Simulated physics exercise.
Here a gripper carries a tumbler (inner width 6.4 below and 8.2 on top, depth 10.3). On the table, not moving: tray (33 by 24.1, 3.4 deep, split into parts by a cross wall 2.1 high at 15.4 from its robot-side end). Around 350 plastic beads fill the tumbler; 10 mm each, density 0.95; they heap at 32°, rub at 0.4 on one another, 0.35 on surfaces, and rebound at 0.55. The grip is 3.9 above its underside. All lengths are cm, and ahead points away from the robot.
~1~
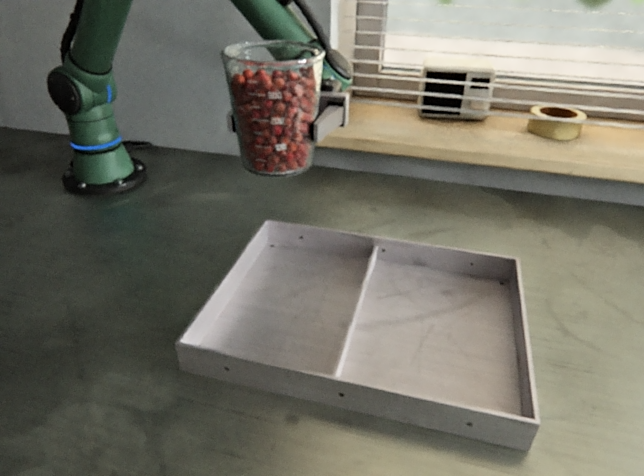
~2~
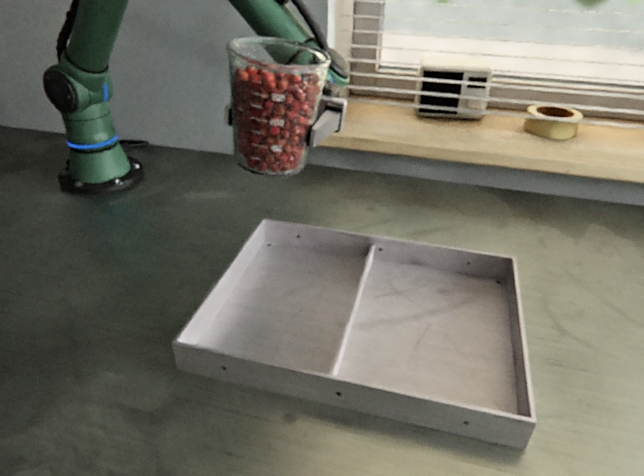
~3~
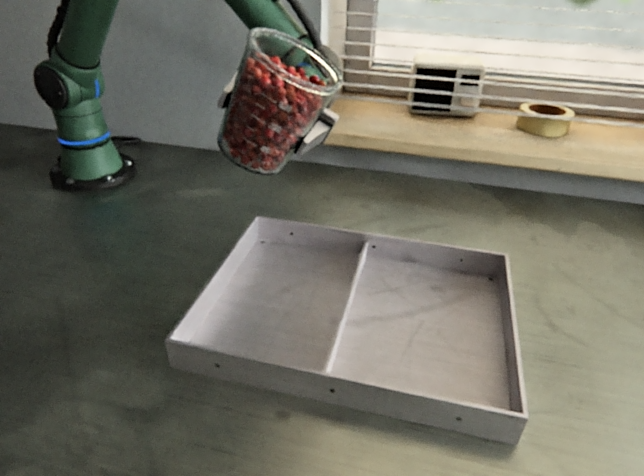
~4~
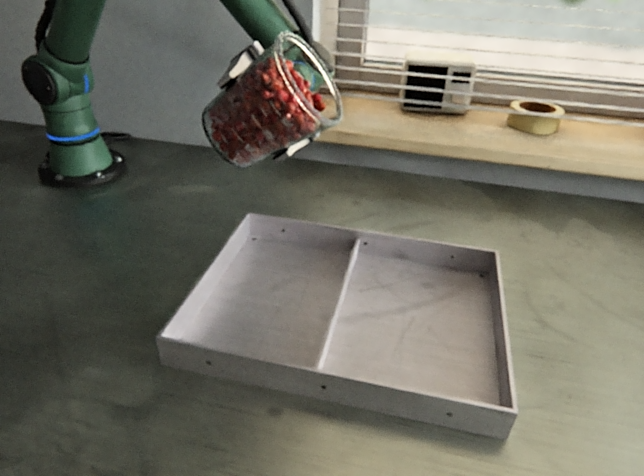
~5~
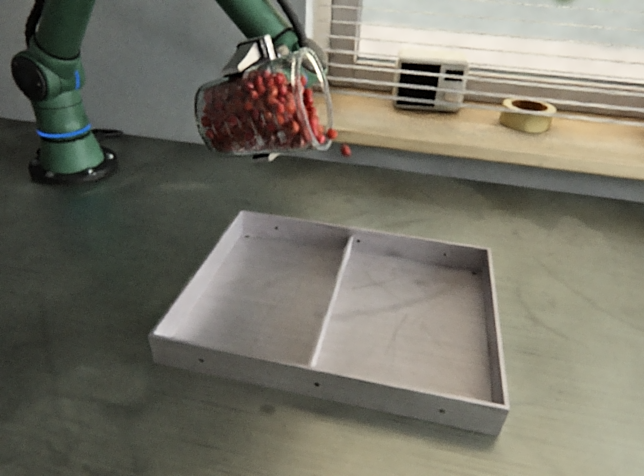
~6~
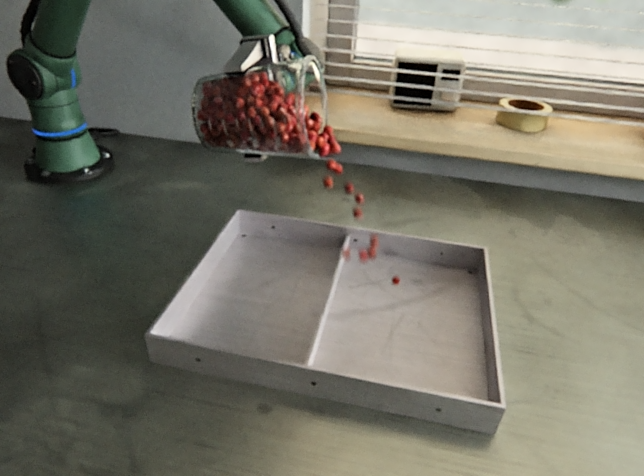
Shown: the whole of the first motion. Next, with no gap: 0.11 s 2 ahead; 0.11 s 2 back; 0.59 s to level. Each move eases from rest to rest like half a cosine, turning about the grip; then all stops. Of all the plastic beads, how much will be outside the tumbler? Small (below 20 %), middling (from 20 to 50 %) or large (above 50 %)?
Answer: Middling; from 20 to 50 % of the plastic beads finish outside the tumbler.
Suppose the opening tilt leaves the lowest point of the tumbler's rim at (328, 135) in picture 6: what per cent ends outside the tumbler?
About 10 per cent.
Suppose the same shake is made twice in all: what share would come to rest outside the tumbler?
It would be near 45 per cent.
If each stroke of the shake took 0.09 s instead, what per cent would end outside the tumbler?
In that case some 35 per cent.
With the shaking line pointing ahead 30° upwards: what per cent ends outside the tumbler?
Some 30 per cent.
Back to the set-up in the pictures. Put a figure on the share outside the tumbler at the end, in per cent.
Some 30 per cent.
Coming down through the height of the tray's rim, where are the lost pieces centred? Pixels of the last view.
Around (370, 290).
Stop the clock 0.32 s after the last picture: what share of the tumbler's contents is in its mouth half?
Roughly 50 per cent.
Then, 0.32 s after the last picture, tilted 74° forward, highest piece 24 above the table; 258 in the tumbler, 59 in the far-side part, 1 in the robot-side part, 35 in flight or on a rim.
Then, 0.65 s after the last picture, tilted 14° forward, highest piece 27 above the table; 254 in the tumbler, 97 in the far-side part, 2 in the robot-side part.
Then, 1.01 s after the last picture, level, highest piece 27 above the table; 254 in the tumbler, 97 in the far-side part, 2 in the robot-side part.
Then, 2.06 s after the last picture, level, highest piece 27 above the table; 254 in the tumbler, 97 in the far-side part, 2 in the robot-side part.
Final count, 254 in the tumbler, 97 in the far-side part, 2 in the robot-side part. That is 28 % outside the tumbler.
